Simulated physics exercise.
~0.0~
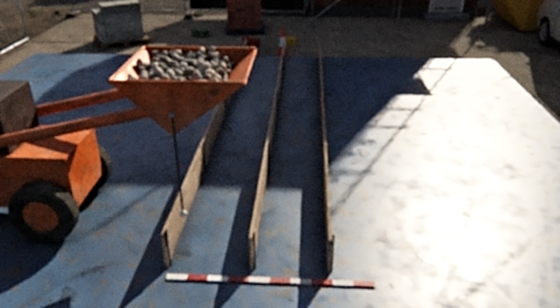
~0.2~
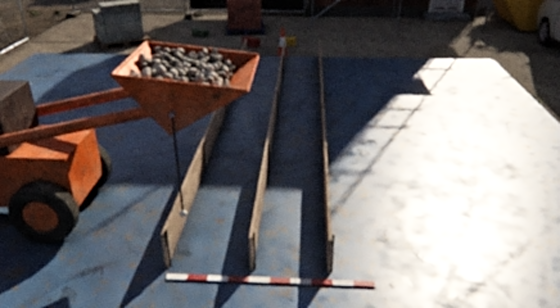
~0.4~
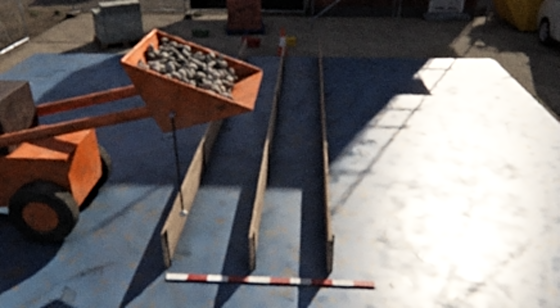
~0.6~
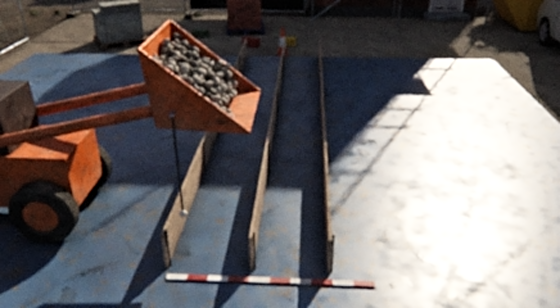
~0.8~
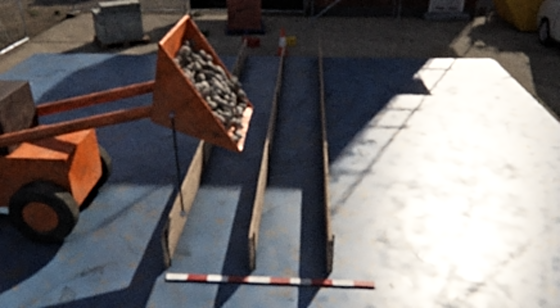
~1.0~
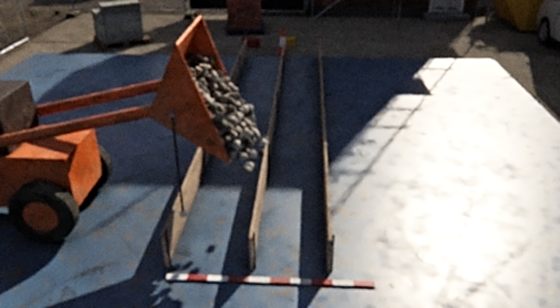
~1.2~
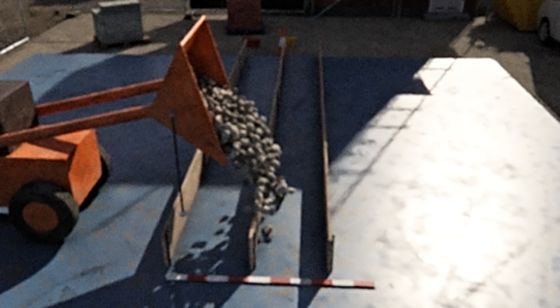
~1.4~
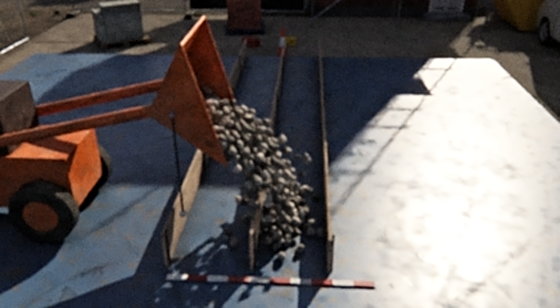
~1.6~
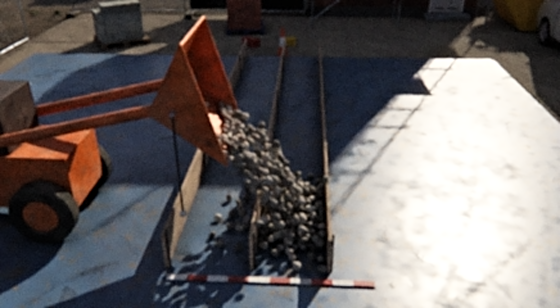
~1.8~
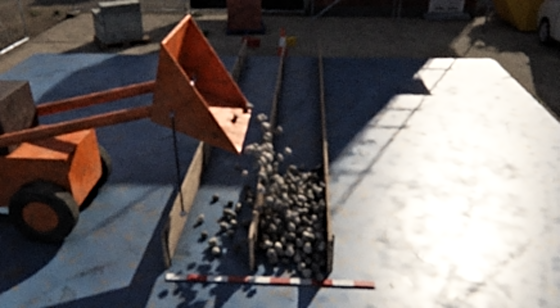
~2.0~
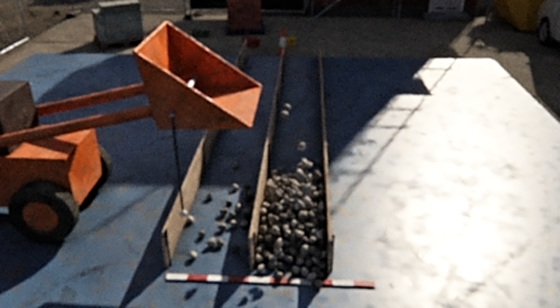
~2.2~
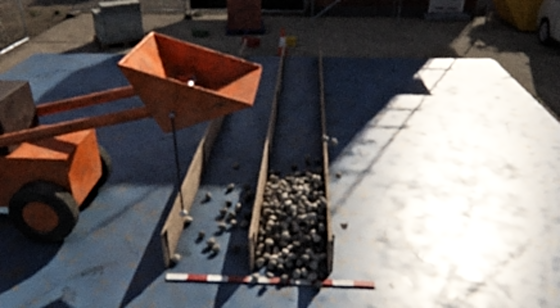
An orange loader tipped its raised bucket to the right and poured round stones between the long boards on the ground, then swung the nearly empty bucket back, leaving most of them heaped in the right-hand bay and a few scattered in the left.
